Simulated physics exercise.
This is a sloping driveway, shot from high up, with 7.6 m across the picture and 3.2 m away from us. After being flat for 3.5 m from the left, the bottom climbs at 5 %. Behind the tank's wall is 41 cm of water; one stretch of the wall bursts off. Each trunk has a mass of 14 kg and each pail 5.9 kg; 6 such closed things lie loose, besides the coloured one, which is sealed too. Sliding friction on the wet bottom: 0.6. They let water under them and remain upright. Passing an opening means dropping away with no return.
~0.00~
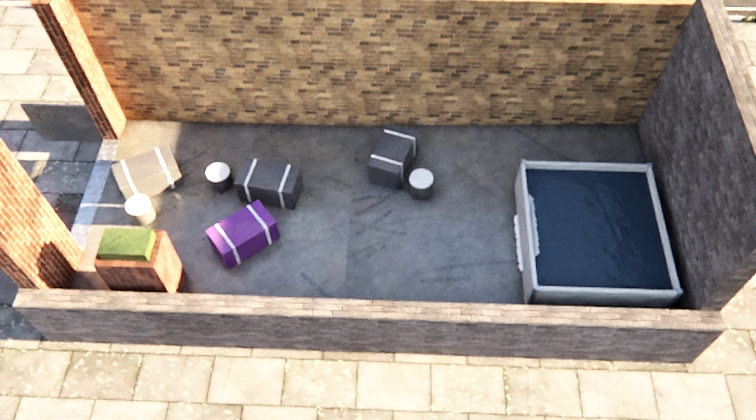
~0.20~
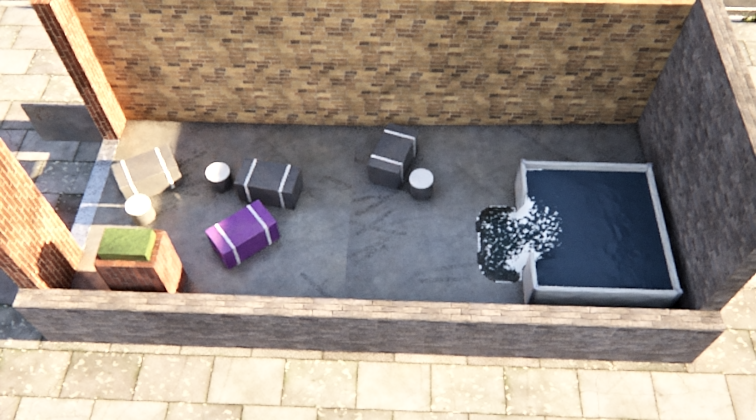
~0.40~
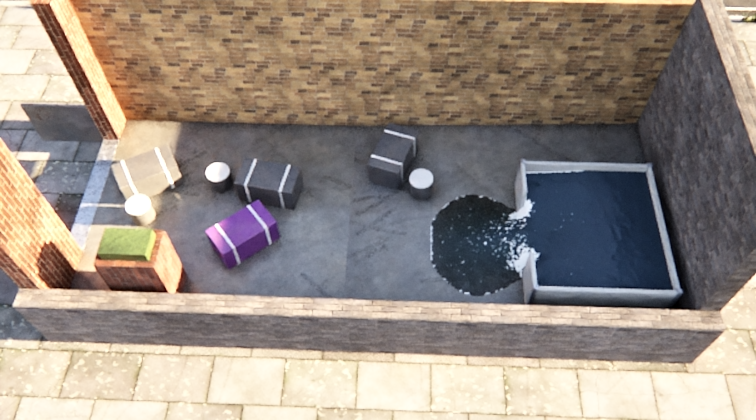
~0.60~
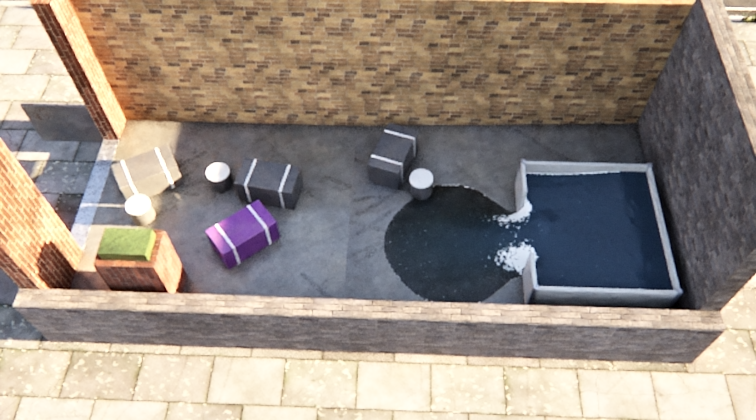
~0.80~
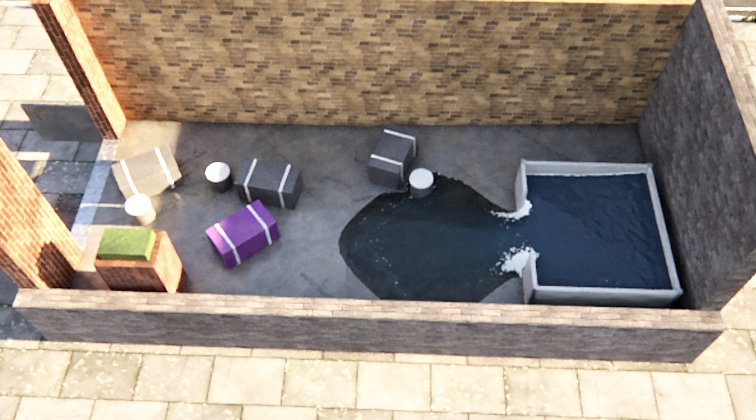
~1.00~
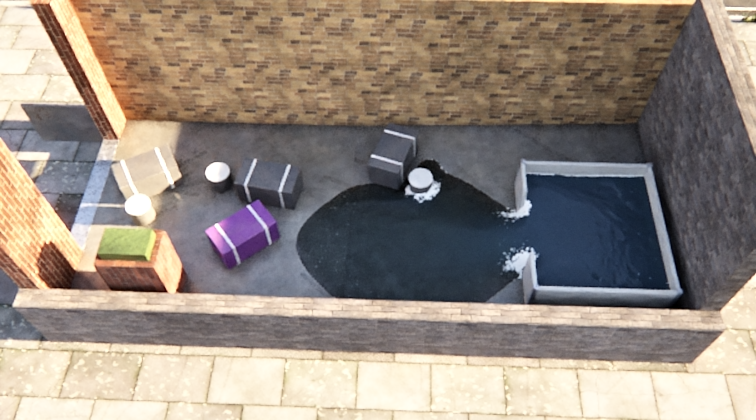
To begin with, dark water fills a walled tank on the right of a brick-walled yard where a purple trunk, boxes and drums lie. A stretch of the tank's left wall bursts open, and water spreads leftward across the ground, surrounding a nearby drum while the trunk stays still.
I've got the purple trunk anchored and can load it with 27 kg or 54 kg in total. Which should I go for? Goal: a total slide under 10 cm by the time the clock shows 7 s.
You need 54 kg.
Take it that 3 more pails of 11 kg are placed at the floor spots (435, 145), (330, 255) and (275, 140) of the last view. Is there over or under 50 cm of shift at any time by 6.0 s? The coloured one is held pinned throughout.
Within the mark, beyond the mark, within the mark.
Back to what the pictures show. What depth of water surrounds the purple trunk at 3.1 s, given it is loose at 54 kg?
8 cm, roughly.
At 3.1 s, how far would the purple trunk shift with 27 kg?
I'd put it at roughly 80 cm.
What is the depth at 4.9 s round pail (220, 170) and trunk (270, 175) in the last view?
I'd estimate 12 cm for the first and 14 cm for the second.
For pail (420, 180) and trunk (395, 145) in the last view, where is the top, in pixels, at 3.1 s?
Somewhere about (329, 144) and (315, 117).
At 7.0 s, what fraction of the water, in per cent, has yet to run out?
Around 84 per cent of the water is still in there.
After 1.4 s the purple trunk would be 0 cm from its start with 27 kg and 0 cm from its start with 54 kg; 3 cm of water round it then.
After 3.1 s the purple trunk would be 83 cm from its start with 27 kg and 0 cm from its start with 54 kg; 8 cm of water round it then.
After 4.9 s the purple trunk would be 223 cm from its start with 27 kg and 0 cm from its start with 54 kg; 8 cm of water round it then.
After 7.0 s the purple trunk would be gone out with 27 kg and 0 cm from its start with 54 kg; 6 cm of water round it then.
